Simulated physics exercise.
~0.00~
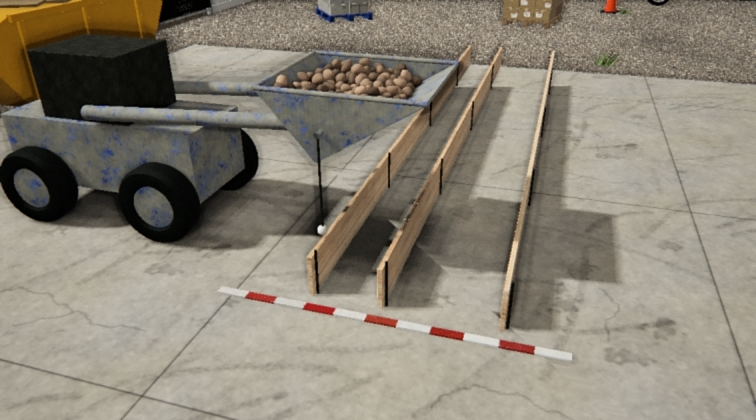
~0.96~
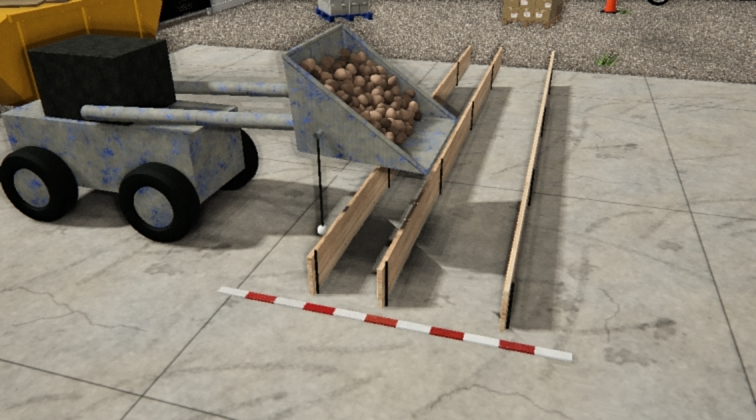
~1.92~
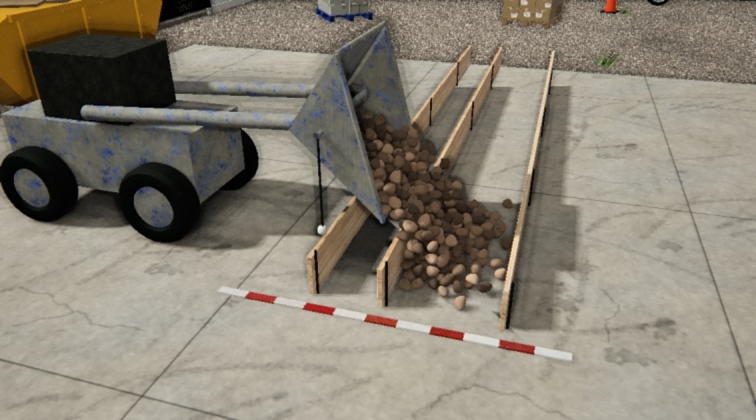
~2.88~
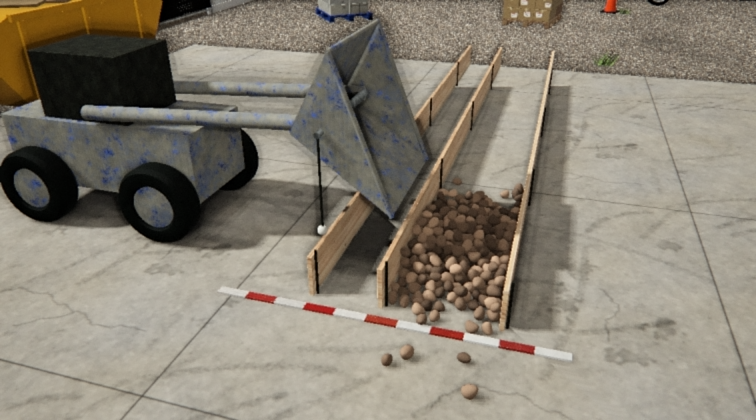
A loader's steel bucket tips forward, pouring brown stones between the middle and right boards, a few scattering beyond the striped marker.
